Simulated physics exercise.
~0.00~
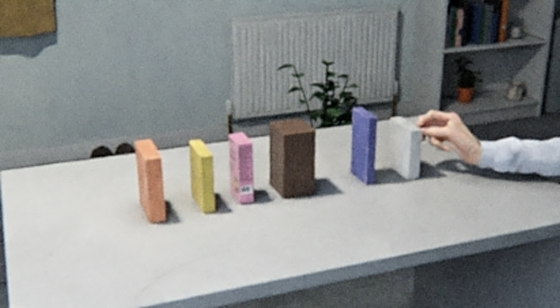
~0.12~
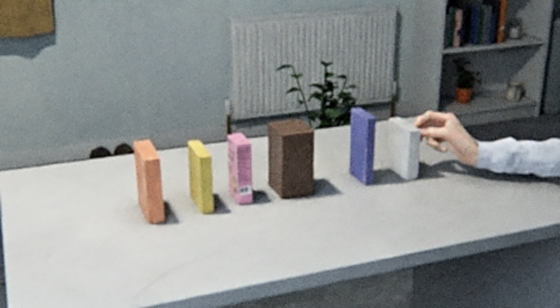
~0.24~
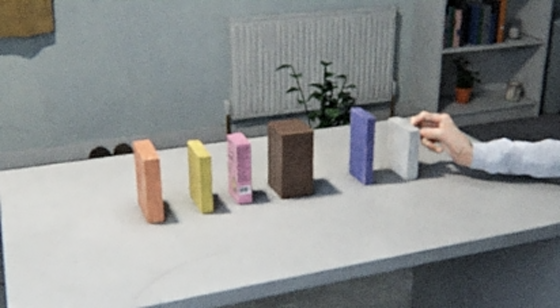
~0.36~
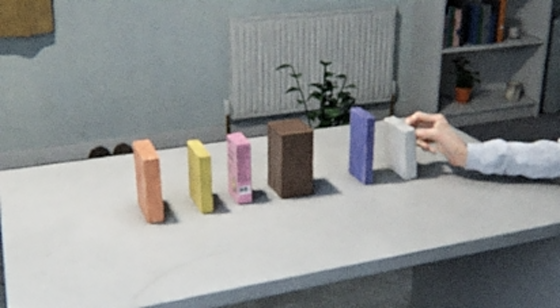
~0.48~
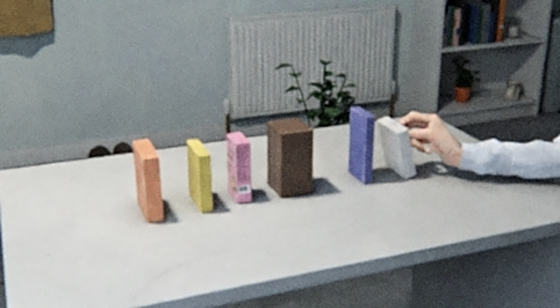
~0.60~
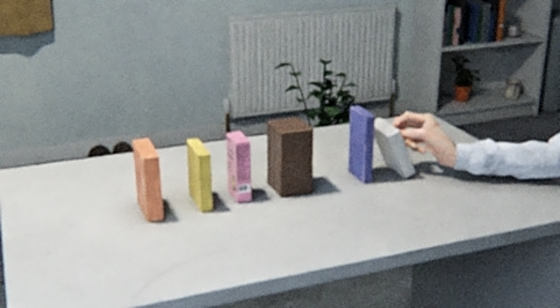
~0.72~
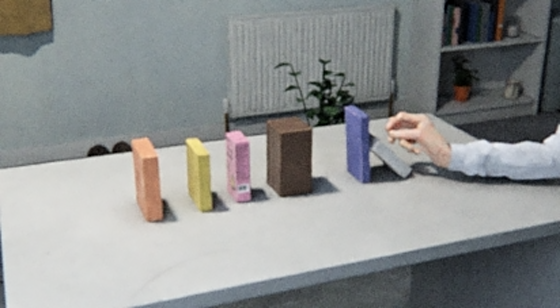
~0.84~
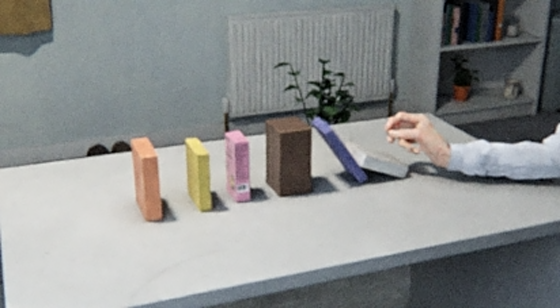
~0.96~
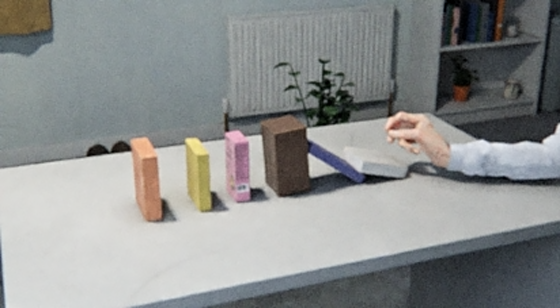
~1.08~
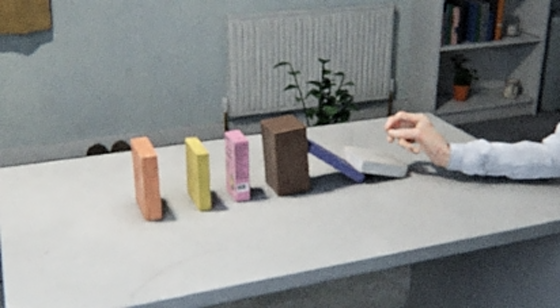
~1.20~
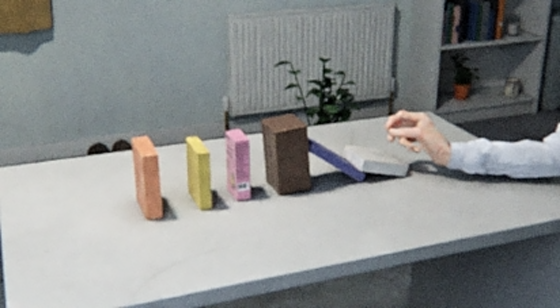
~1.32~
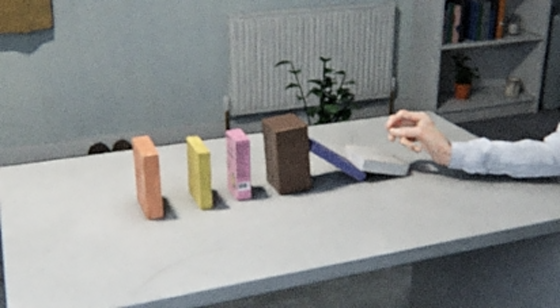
Hand tipping a white block leftward into a blue block, which topples and rests leaning against the still-standing brown block.
